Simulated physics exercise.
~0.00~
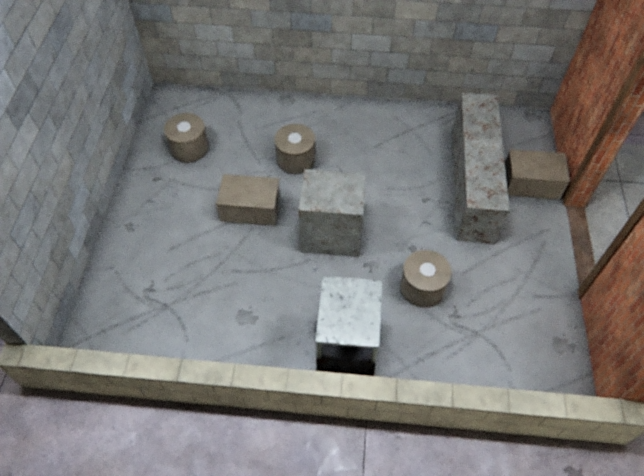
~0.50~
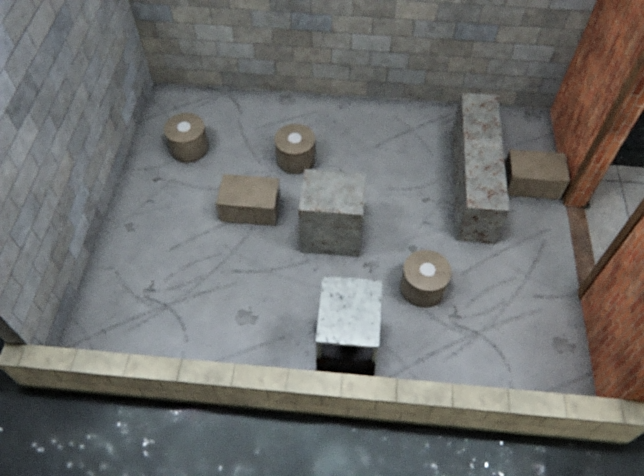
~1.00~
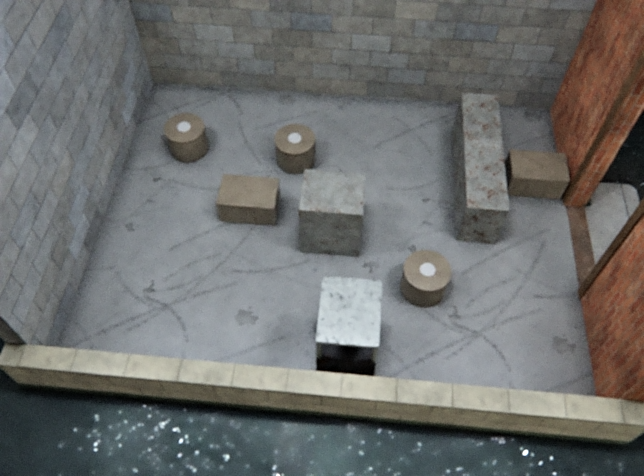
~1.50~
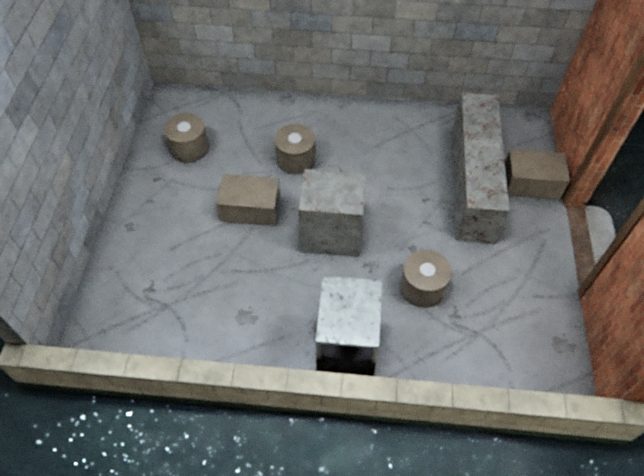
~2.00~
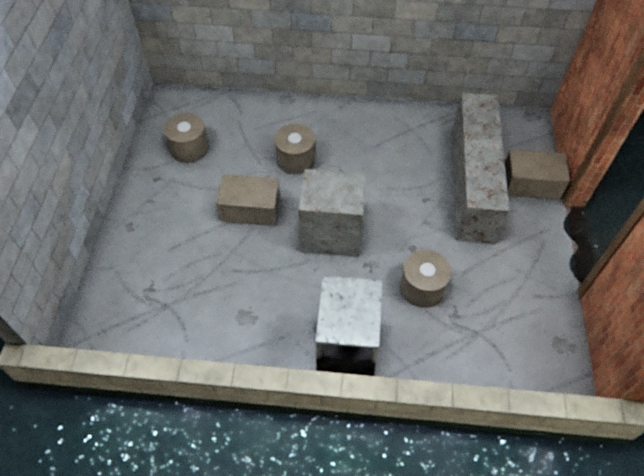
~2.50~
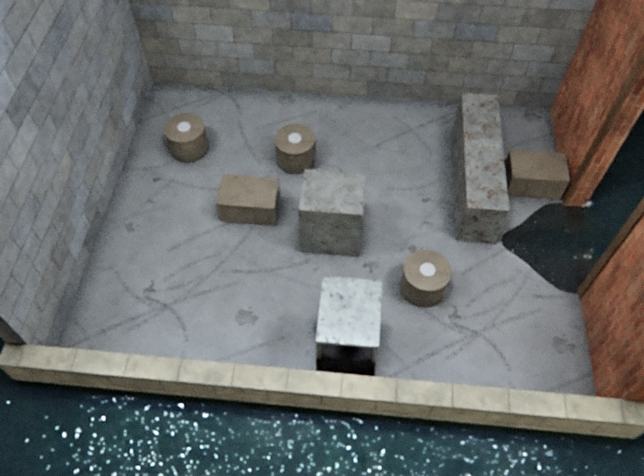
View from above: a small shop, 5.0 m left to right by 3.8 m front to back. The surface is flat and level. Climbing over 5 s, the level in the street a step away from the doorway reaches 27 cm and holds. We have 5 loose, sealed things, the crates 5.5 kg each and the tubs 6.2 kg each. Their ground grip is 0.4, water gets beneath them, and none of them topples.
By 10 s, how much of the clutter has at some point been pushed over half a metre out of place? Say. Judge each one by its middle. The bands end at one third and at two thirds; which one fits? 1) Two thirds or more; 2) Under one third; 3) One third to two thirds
The answer is 3.
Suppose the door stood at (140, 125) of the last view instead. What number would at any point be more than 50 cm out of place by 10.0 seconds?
Result: 5 of them.
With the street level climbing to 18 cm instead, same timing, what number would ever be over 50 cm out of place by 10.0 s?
Count: 2.
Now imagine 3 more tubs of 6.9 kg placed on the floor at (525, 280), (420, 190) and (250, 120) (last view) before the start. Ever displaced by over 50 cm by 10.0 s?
Sequence: Above the line / below the line / above the line.
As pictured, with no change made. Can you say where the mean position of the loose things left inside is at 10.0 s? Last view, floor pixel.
The centre is close to (267, 194).
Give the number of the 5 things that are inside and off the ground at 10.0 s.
At that moment 4.
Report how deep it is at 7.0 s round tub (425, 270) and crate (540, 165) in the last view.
First roughly 3 cm, second roughly 12 cm.
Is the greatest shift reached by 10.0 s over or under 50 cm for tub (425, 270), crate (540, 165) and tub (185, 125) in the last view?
In that order: Above the mark, above the mark, below the mark.
After 3.5 s 0 of 5 are over 50 cm from their spots; 0 afloat.
After 4.5 s 0 of 5 are over 50 cm from their spots; 0 afloat.
After 7.0 s 2 of 5 are over 50 cm from their spots; 1 afloat.
After 10.0 s 2 of 5 are over 50 cm from their spots, and 3 have been at some point; 4 afloat.
